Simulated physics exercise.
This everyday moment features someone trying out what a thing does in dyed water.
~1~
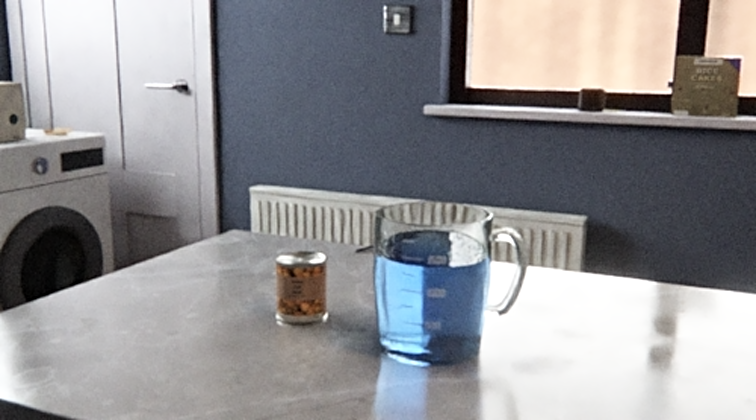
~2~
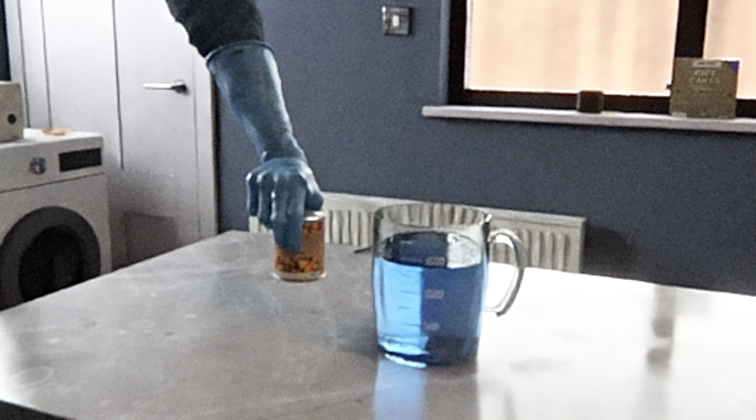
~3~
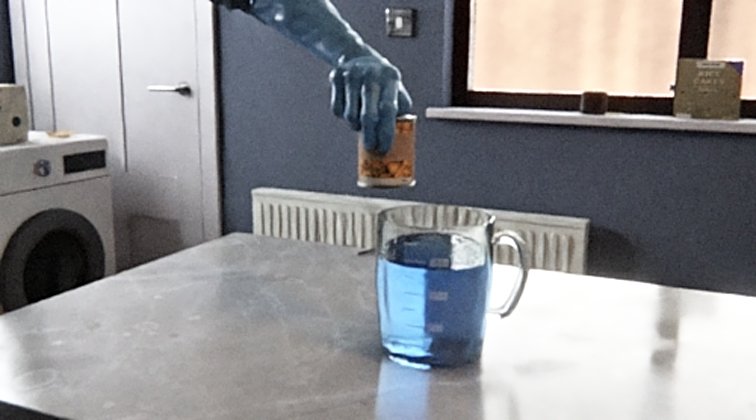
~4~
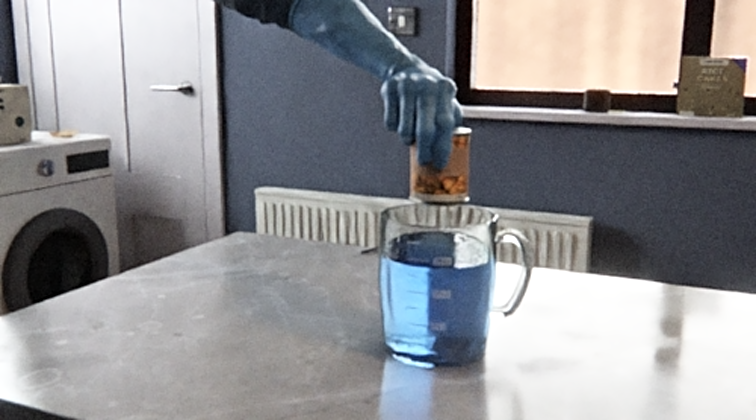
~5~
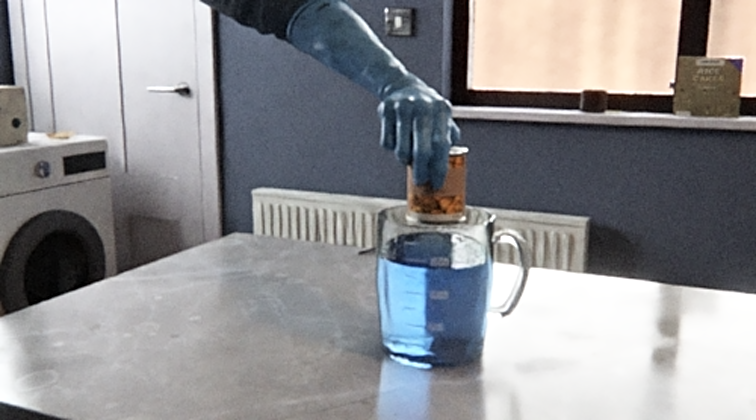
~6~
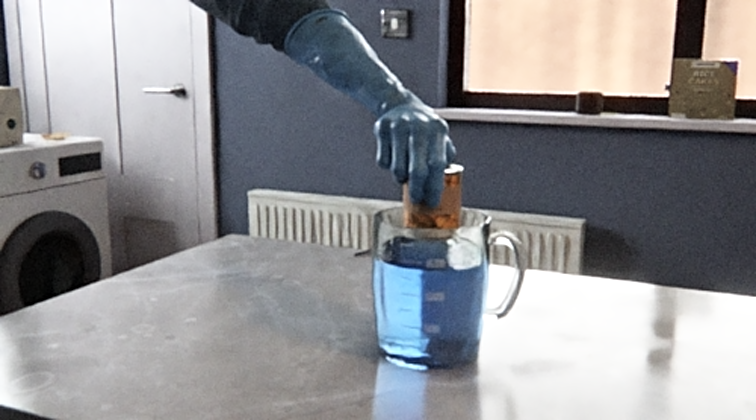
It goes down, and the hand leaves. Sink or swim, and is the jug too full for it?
The object drops under, while the jug holds everything.
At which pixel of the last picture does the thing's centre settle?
The centre settles at roughly (429, 312) in the last view.
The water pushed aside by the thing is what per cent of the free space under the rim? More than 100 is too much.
I'd estimate close to 50 per cent.
Soon after, the tin of food enters the dyed water; the jug is about three quarters full.
Later, the tin of food goes on down; the jug is nearly full.
In the end, the tin of food lies on the bottom; the jug is nearly full; nothing is spilt.
